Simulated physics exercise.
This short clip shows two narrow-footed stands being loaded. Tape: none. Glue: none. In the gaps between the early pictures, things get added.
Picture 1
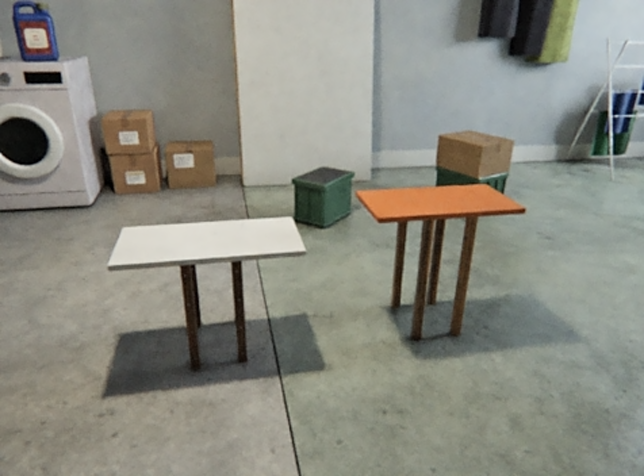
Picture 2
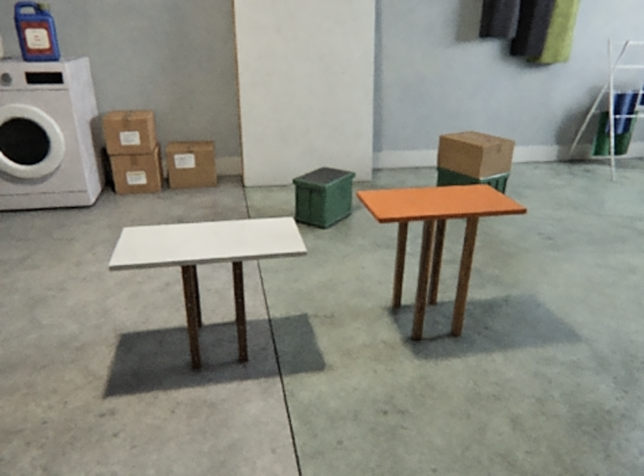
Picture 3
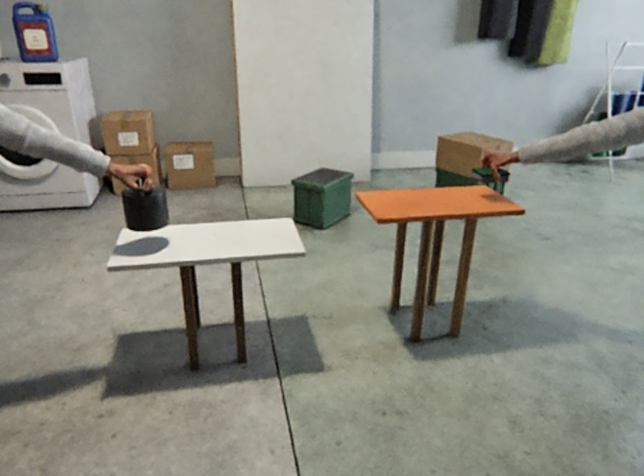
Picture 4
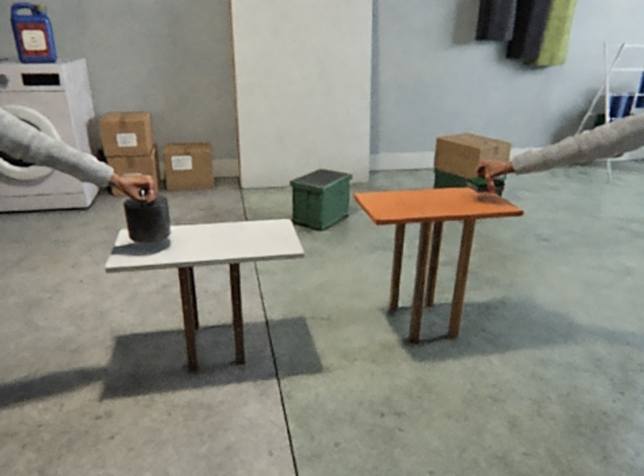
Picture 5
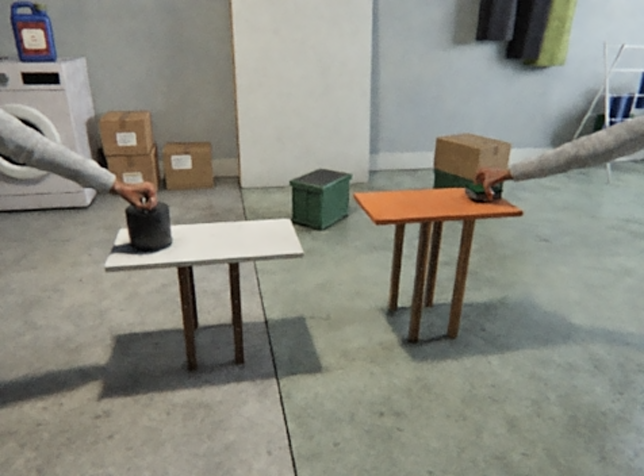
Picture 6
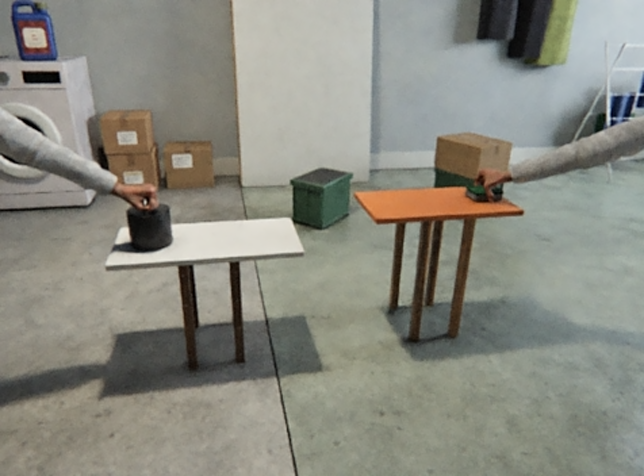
A white-topped table on the left and an orange-topped one on the right stand on narrow-set legs on a grey concrete floor, seen from slightly above. Behind them are a washing machine, cardboard boxes, a green bin and a pale panel. After a still start, grey-sleeved arms appear from both sides, lowering a dark cylinder onto the white top's left end and a small sponge onto the orange top's right end, hands still holding both.
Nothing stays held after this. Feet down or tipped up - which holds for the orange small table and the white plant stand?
Orange small table: Feet down. White plant stand: Tipped up.
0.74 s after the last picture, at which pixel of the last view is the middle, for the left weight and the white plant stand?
Middles at about (51, 302) and (101, 270).
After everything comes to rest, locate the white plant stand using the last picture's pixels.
Somewhere around pixel (87, 288).
Then, 0.56 s after the last picture, orange small table at rest near (436, 204); white plant stand tipped 21° from how it was near (161, 243).
Then, 0.74 s after the last picture, orange small table at rest near (436, 204); white plant stand tipped 51° from how it was near (101, 270).
Then, 0.90 s after the last picture, orange small table at rest near (436, 204); white plant stand tipped 69° from how it was near (73, 285).
At rest, the orange small table stays flat on its feet, near (436, 204); the white plant stand tips up, near (87, 287).
